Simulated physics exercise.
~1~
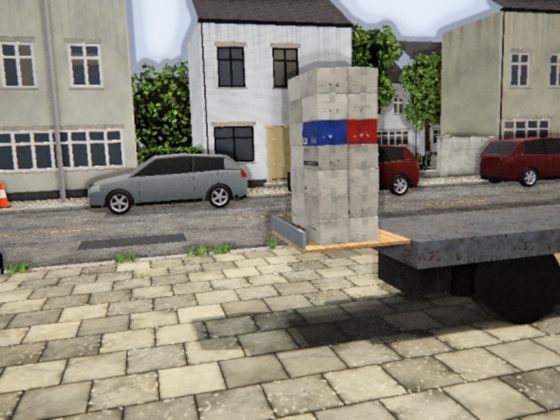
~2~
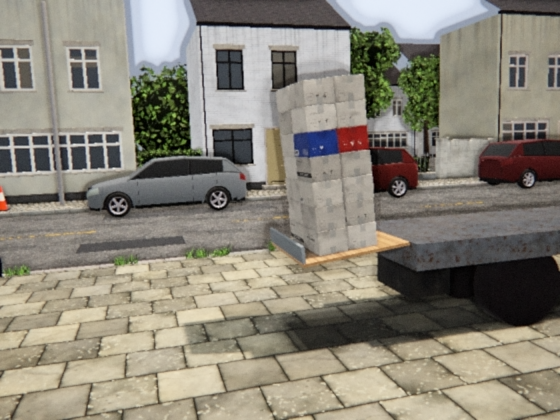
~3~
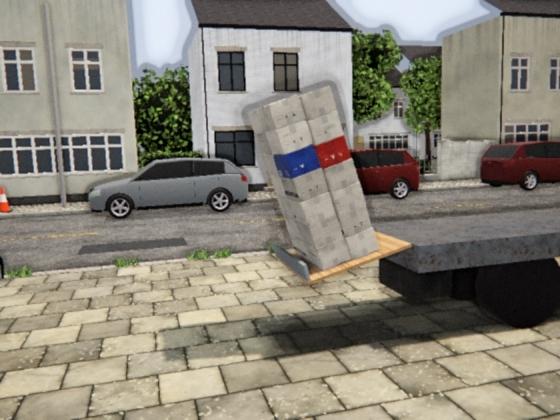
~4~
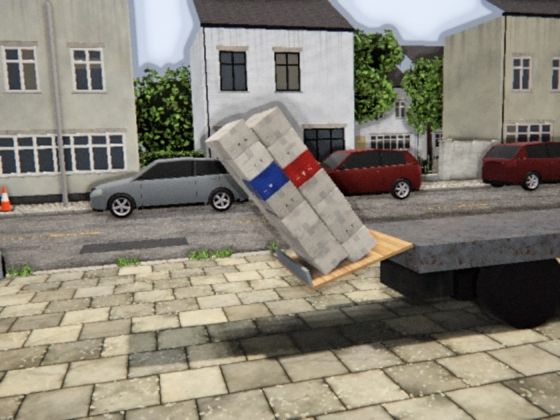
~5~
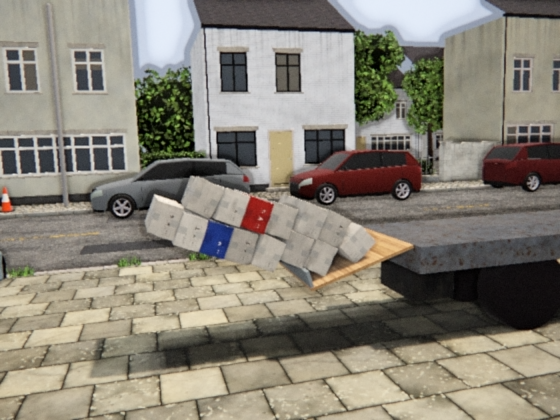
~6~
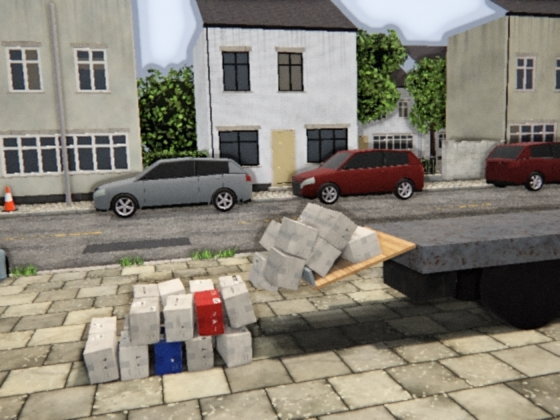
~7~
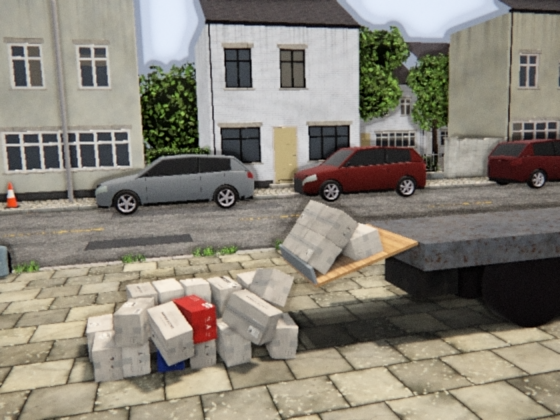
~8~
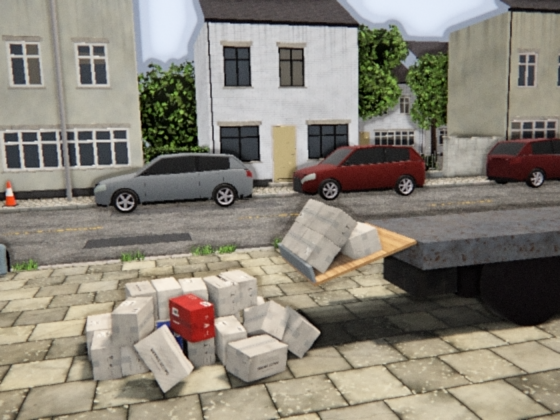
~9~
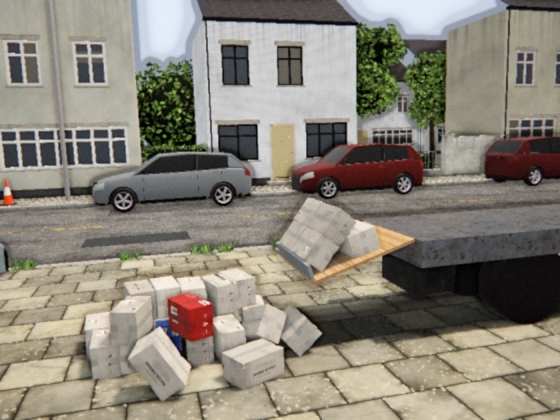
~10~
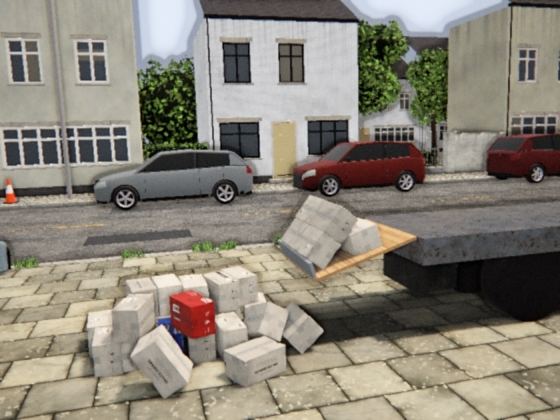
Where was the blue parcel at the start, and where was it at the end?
At the start it was in the upper part of the upright stack on the flap, just left of the red one. By the end it lay on the paving to the left of the flap, mostly hidden in the heap of fallen parcels.
